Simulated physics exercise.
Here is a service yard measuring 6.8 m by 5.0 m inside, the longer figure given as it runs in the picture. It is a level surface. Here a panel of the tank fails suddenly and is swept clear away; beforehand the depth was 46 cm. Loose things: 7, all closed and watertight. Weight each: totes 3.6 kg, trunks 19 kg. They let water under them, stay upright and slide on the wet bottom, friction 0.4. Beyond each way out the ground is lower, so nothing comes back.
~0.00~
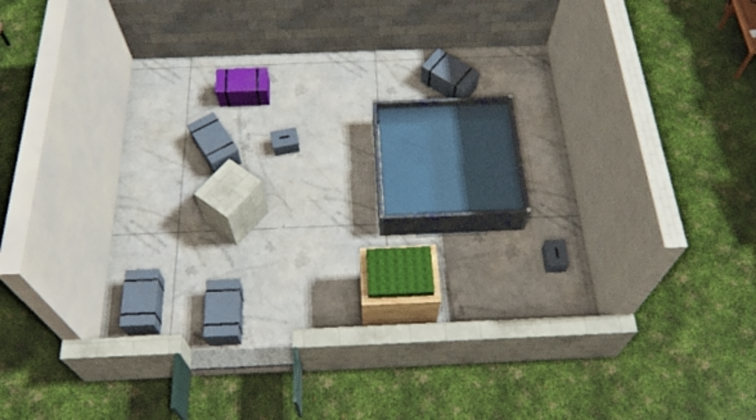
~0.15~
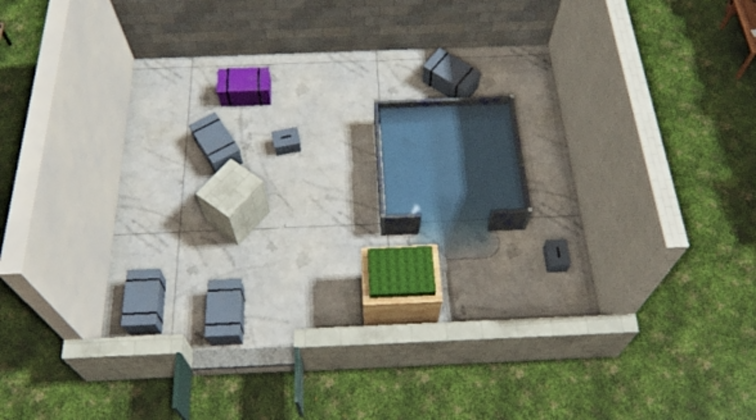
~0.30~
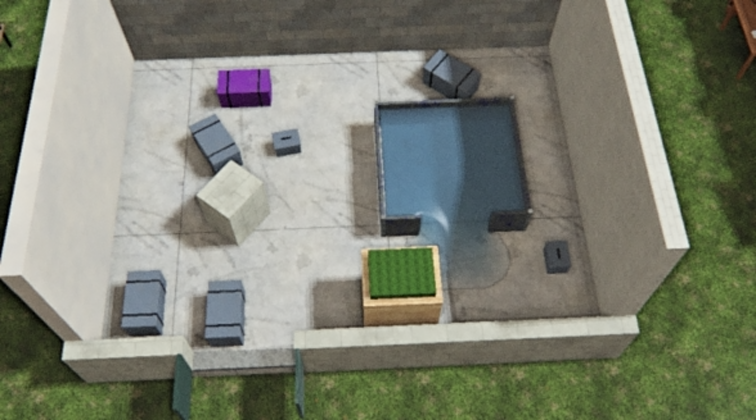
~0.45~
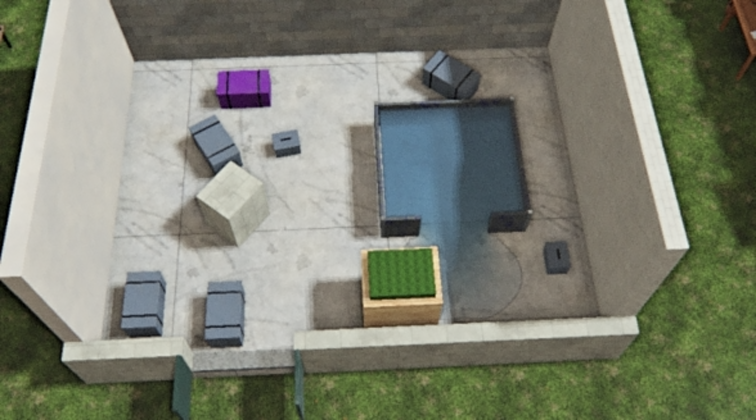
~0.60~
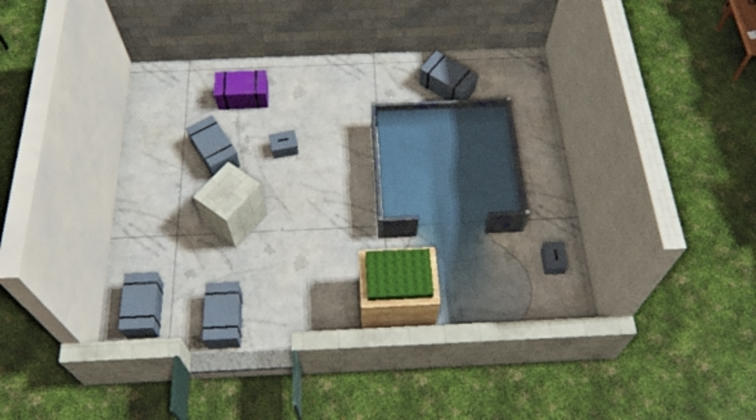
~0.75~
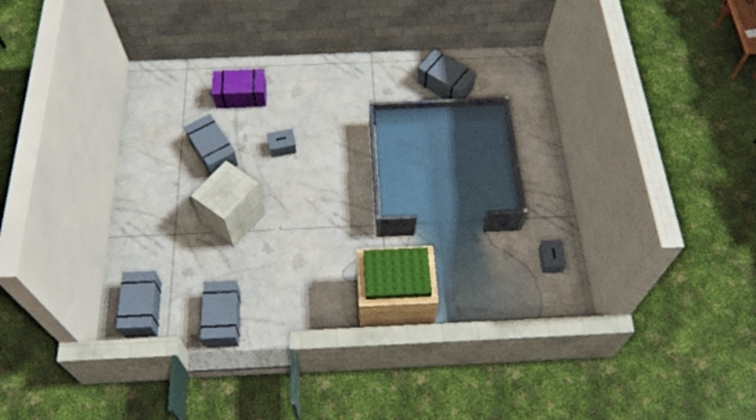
Water pours through a gap in the tank's front wall and spreads across the paving.
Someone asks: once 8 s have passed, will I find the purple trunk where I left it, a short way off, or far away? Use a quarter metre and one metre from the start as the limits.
You will find it where you left it.
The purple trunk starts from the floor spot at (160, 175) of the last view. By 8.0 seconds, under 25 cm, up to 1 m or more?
In the end it keeps its place.
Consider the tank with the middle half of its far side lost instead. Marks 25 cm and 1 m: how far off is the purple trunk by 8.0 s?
Note: Purple trunk displaced a long way.
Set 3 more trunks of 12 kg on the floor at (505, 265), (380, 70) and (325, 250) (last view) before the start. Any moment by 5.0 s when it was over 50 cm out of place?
From first to last: Surpasses it, does not reach it, surpasses it.
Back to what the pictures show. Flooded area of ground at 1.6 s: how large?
Wet area: Approx. 9.5 m2.
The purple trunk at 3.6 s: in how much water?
I'd say around 0 cm.
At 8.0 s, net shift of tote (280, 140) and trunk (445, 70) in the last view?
In turn: 20 cm, 40 cm.
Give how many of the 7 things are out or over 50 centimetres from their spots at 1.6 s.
By then 0.
After 1.6 s the purple trunk is near (238, 81), 0.0 m from its start, aground; 0 of 7 are out; 0 afloat.
After 3.6 s the purple trunk is near (238, 81), 0.0 m from its start, aground; 0 of 7 are out; 0 afloat.
After 5.6 s the purple trunk is near (238, 81), 0.0 m from its start, aground; 0 of 7 are out; 1 afloat.
After 8.0 s the purple trunk is near (237, 81), 0.0 m from its start, aground; 0 of 7 are out; 3 afloat.
